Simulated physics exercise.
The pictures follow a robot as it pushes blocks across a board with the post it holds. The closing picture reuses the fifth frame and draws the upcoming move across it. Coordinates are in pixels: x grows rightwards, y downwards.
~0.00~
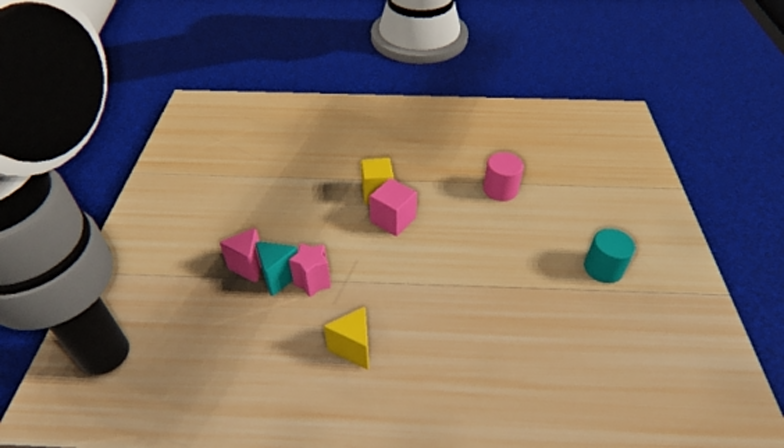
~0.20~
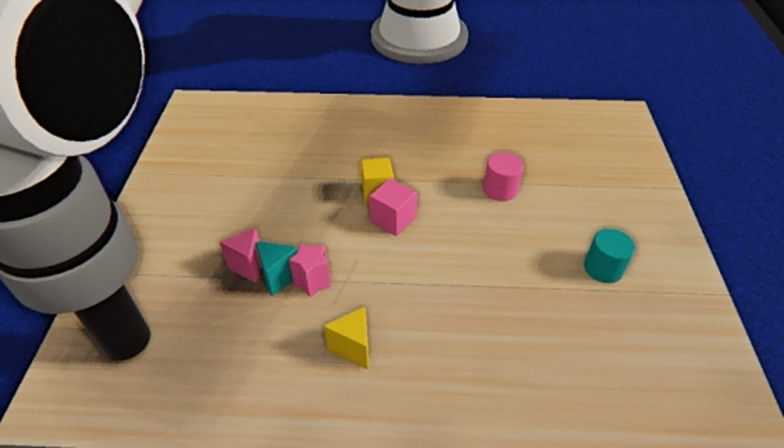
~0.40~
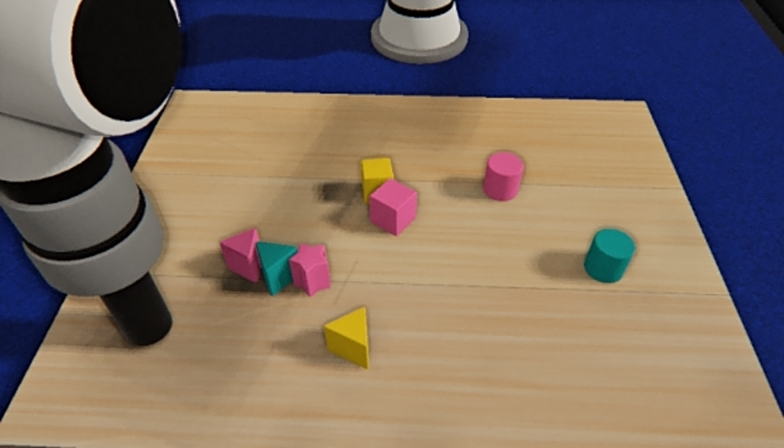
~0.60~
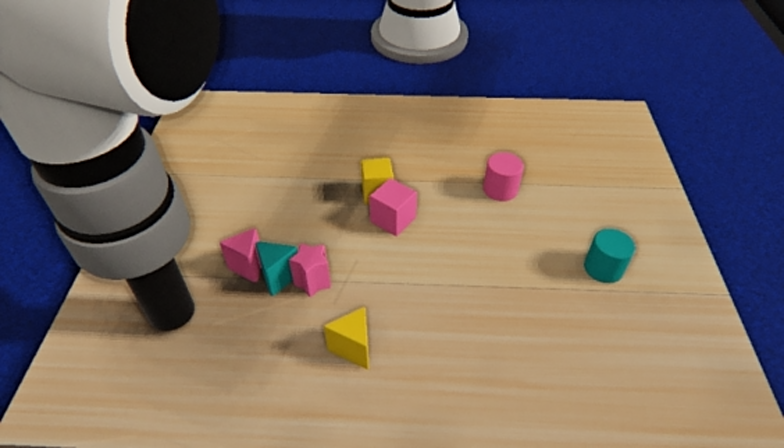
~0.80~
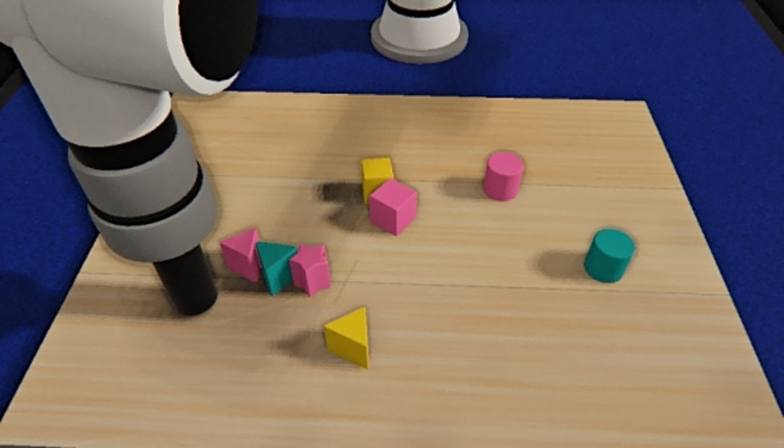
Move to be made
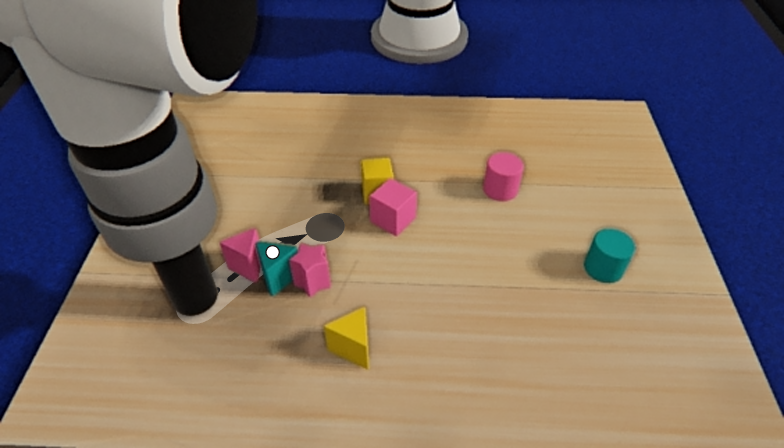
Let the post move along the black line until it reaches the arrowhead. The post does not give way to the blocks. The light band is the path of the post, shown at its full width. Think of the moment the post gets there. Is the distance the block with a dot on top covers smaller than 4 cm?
Yes, that is what happens.
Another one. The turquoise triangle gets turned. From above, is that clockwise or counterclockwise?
From overhead, the rotation is clockwise.
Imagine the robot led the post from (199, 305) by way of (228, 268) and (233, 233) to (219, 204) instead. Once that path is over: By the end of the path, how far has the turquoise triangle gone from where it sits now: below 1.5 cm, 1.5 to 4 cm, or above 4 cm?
My answer is that it shifts under 1.5 cm.
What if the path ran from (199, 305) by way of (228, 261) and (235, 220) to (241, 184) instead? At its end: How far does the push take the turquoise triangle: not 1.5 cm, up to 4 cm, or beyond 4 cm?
The under 1.5 cm band.
The line goes from (199, 305) via (259, 257), ending at (325, 227); the dot is on the turquoise triangle.
On the path given first. One third of the way, post at (238, 264); pink triangle at (259, 227), turned 15° clockwise; turquoise triangle at (277, 247), turned 30° clockwise.
Two thirds of the way, post at (279, 238); pink triangle at (301, 202), turned 15° clockwise; turquoise triangle at (290, 242), turned 75° clockwise; pink star block at (315, 259).
At the end, post at (324, 220); pink triangle at (340, 182); turquoise triangle at (291, 242), turned 80° clockwise; pink star block at (315, 259); pink square piece unmoved.
